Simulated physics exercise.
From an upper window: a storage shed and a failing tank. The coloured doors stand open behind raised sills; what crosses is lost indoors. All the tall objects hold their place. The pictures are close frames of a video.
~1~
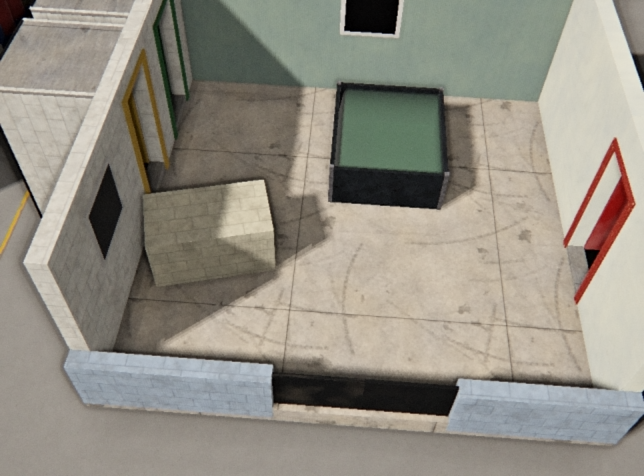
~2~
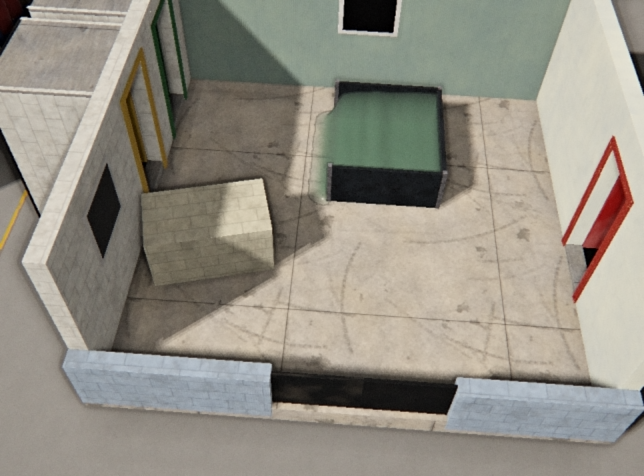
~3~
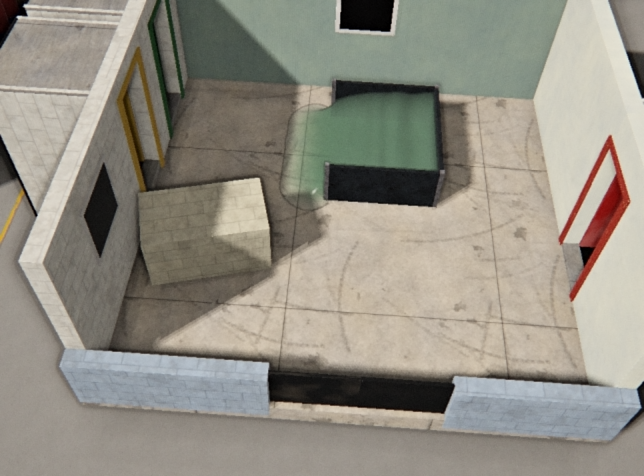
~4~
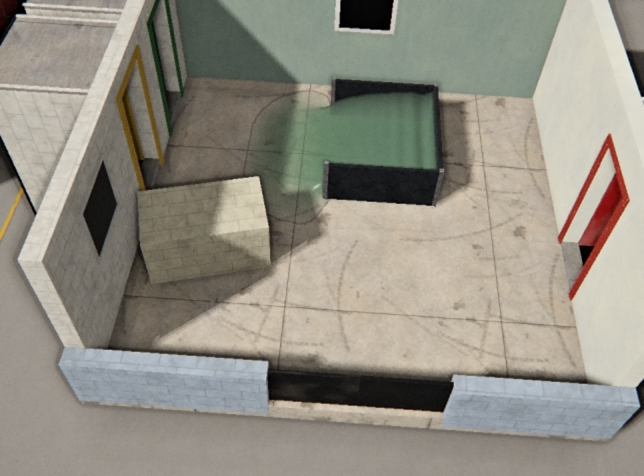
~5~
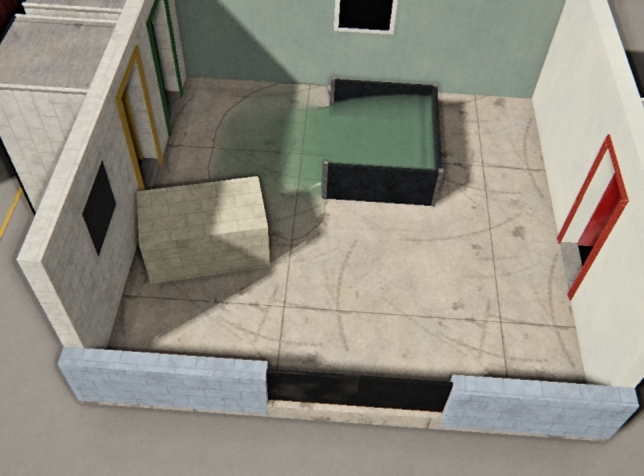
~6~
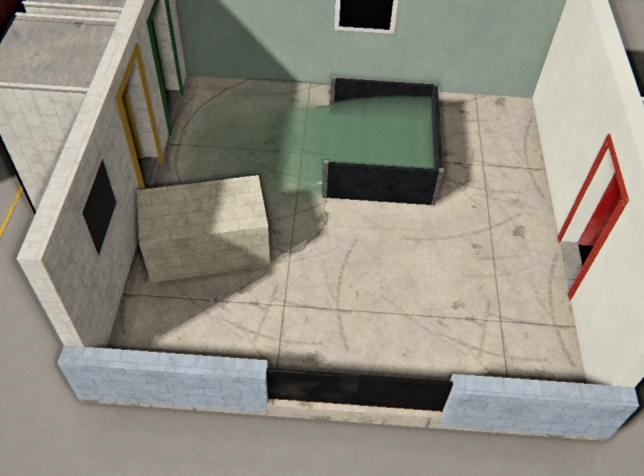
A dark tank in a walled yard losing its left side, green water pouring out and spreading leftward across the concrete floor.
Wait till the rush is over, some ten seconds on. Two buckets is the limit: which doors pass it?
One by one: The green door lets in a lot; the red door admits no more than that; the yellow door lets in a lot.
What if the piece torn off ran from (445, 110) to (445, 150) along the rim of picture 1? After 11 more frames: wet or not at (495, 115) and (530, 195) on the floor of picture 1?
As listed: Wet, flooded.
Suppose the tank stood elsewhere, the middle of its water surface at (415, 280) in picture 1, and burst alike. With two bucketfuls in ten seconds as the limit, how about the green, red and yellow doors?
One by one: Green door keeps below it, red door takes less, yellow door keeps below it.
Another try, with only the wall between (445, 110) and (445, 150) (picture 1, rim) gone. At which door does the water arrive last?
I say the door marked yellow.
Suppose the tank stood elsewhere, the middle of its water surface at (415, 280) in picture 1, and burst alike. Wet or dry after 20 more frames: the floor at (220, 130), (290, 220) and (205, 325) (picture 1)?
In that order: Awash, flooded, awash.
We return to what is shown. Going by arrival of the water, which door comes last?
The one in red.
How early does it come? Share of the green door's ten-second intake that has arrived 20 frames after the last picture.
Roughly 95 per cent.
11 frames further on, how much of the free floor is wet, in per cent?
Near 35 in a hundred.
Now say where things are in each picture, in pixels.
The first picture shows the tank at (389, 130) is whole and still.
In the second picture, the front is at a hidden place, out from the gap at (334, 147).
In the third picture, the front is at (314, 107), out from the gap at (332, 147).
In the fourth picture, the front is at (275, 212), out from the gap at (331, 147).
In the fifth picture, the front is at (233, 111), out from the gap at (330, 147).
In the sixth picture, water pours out at (330, 146) and has run to (182, 159).
A moment on, water covers 30 % of the floor; the green door over two buckets in, the red door not reached, the yellow door under two buckets in.
Next, water covers 35 % of the floor; the green door far over two buckets in, the red door not reached, the yellow door over two buckets in.
Then, water covers 35 % of the floor; the green door far over two buckets in, the red door not reached, the yellow door far over two buckets in.
Later, water covers 70 % of the floor; the green door far over two buckets in, the red door not reached, the yellow door far over two buckets in.
In the end, water covers 90 % of the floor; the green door far over two buckets in, the red door wet at the sill, nothing in, the yellow door far over two buckets in.
